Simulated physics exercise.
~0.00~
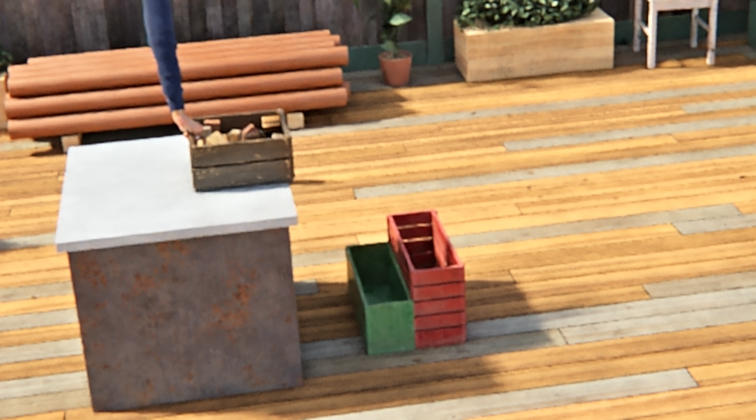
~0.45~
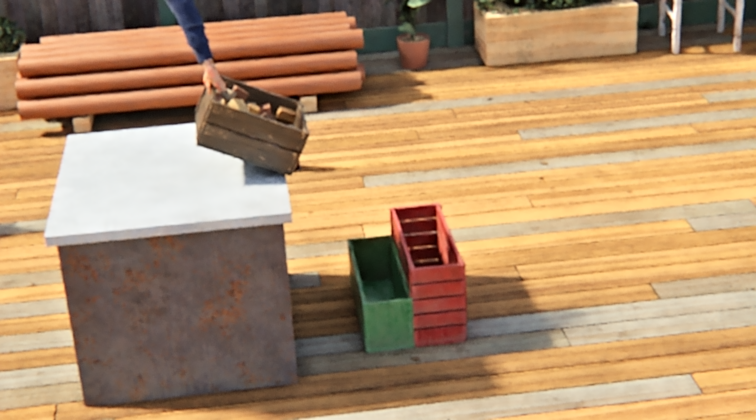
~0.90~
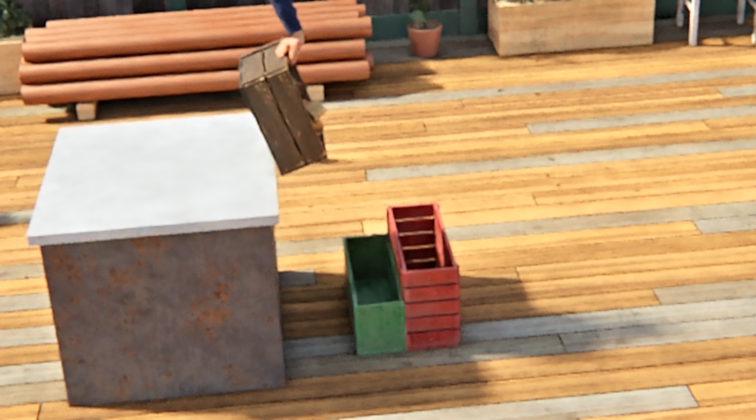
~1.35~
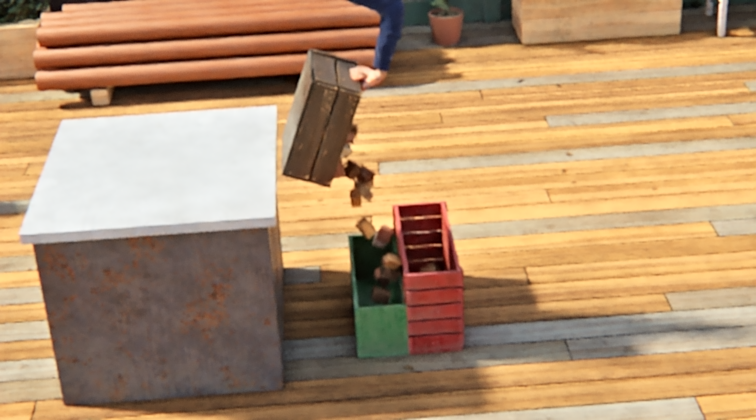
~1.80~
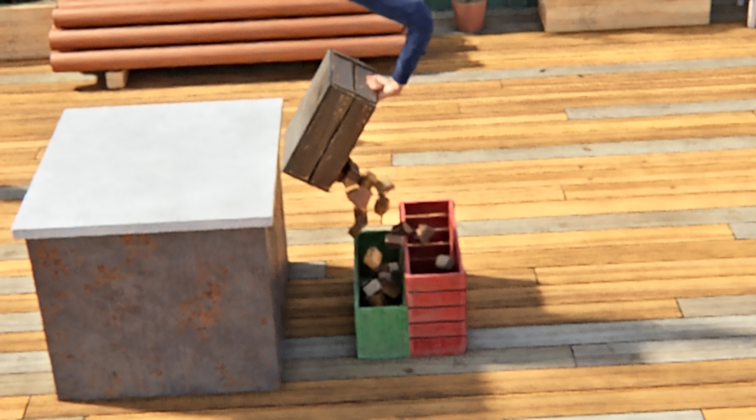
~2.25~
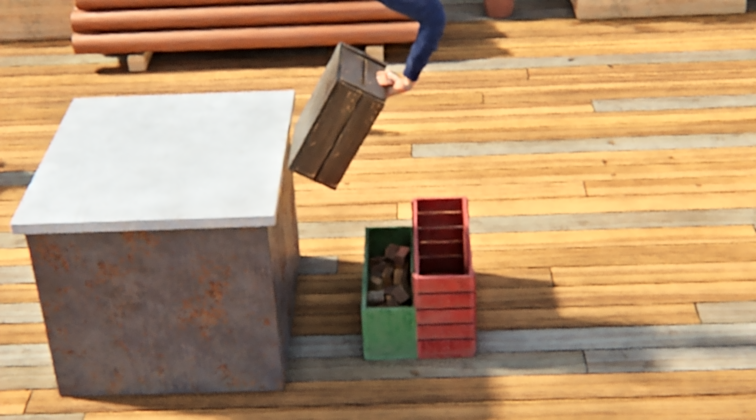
To begin with, a hand in a blue sleeve holds a dark wooden crate of brown blocks at the end of a rust-marked bench with a pale top, while a green bin and a taller red tub stand empty on the decking below. The hand tilts the crate up and over to the right, past the bench's edge. As it tips steeply, blocks spill from its lower end and tumble down, most into the green bin and a few toward the red tub. Finally the crate hangs steeply tipped, its stream ended, with blocks heaped in the green bin.
